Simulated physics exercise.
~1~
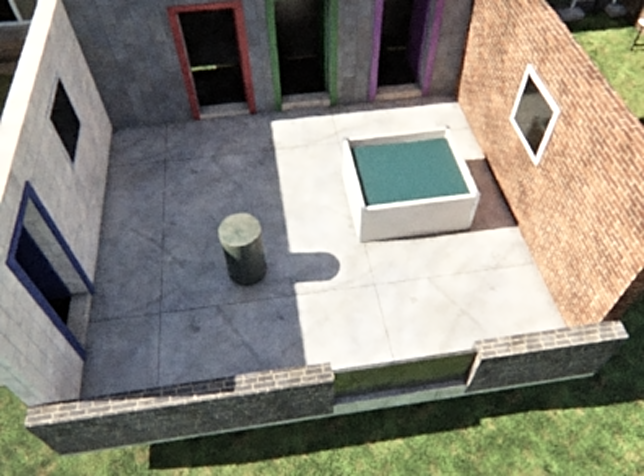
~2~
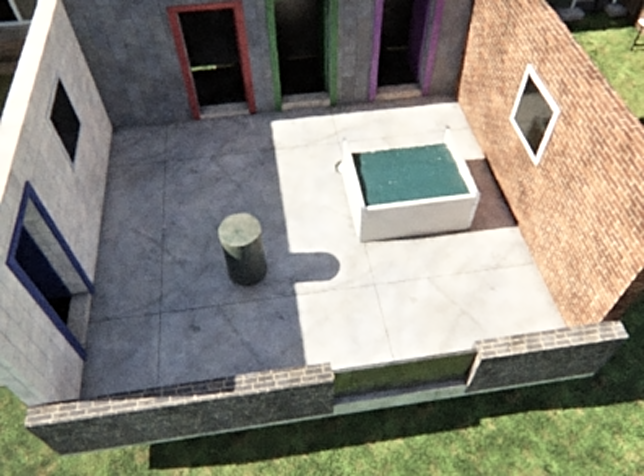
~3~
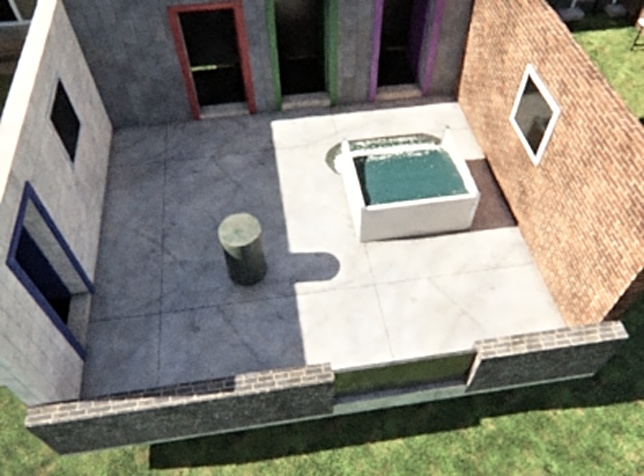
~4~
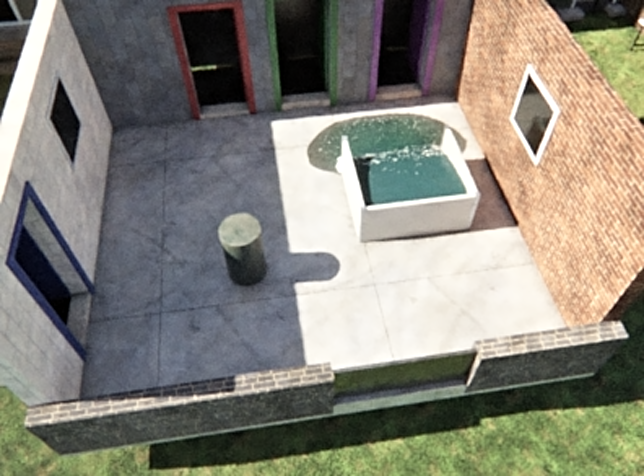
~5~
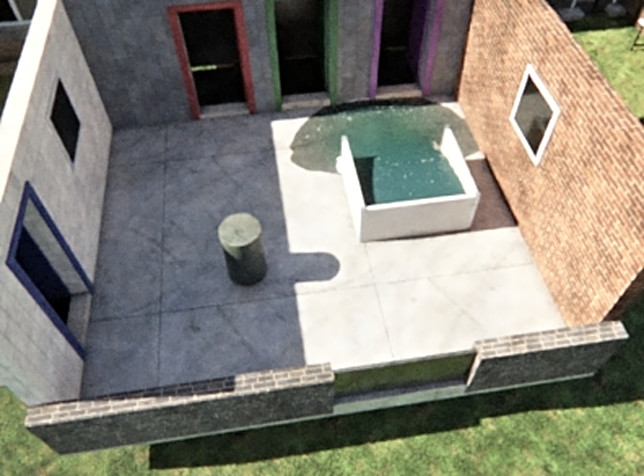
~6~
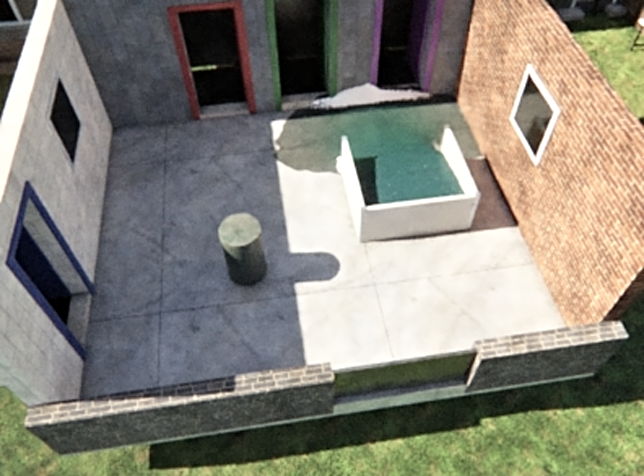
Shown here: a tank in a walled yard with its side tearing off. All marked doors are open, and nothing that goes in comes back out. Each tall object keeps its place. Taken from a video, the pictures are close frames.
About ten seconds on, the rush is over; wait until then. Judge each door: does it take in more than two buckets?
My call: The purple door takes in more, the green door takes in more, the blue door keeps it to two or fewer, the red door keeps it to two or fewer.
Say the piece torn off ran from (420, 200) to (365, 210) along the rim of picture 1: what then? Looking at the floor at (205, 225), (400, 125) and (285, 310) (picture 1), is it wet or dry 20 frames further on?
The first spot is spared, the second spared and the third soaked.
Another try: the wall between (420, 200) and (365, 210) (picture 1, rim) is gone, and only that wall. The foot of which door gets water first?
My answer is the blue one.
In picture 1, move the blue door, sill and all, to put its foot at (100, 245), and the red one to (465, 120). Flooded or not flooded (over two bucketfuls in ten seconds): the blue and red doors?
Looking at it, blue door fails to reach the limit, and red door tops the limit.
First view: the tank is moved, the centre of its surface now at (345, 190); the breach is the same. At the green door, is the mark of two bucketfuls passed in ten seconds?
Green door: Overshoots.
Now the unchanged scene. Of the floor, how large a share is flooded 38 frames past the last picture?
That works out to some 75 in a hundred.
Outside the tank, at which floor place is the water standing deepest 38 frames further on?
Approximate pixel: (574, 350).
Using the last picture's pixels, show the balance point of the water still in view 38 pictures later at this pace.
It's close to (317, 196).
A moment on, water covers 20 % of the floor; the purple door over two buckets in, the green door under two buckets in, the blue door not reached, the red door wet at the sill, nothing in.
Next, water covers 25 % of the floor; the purple door far over two buckets in, the green door over two buckets in, the blue door not reached, the red door wet at the sill, nothing in.
Then, water covers 45 % of the floor; the purple door far over two buckets in, the green door over two buckets in, the blue door not reached, the red door wet at the sill, nothing in.
Later, water covers 75 % of the floor; the purple door far over two buckets in, the green door over two buckets in, the blue door wet at the sill, nothing in, the red door wet at the sill, nothing in.
In the end, water covers 95 % of the floor; the purple door far over two buckets in, the green door over two buckets in, the blue door wet at the sill, nothing in, the red door wet at the sill, nothing in.
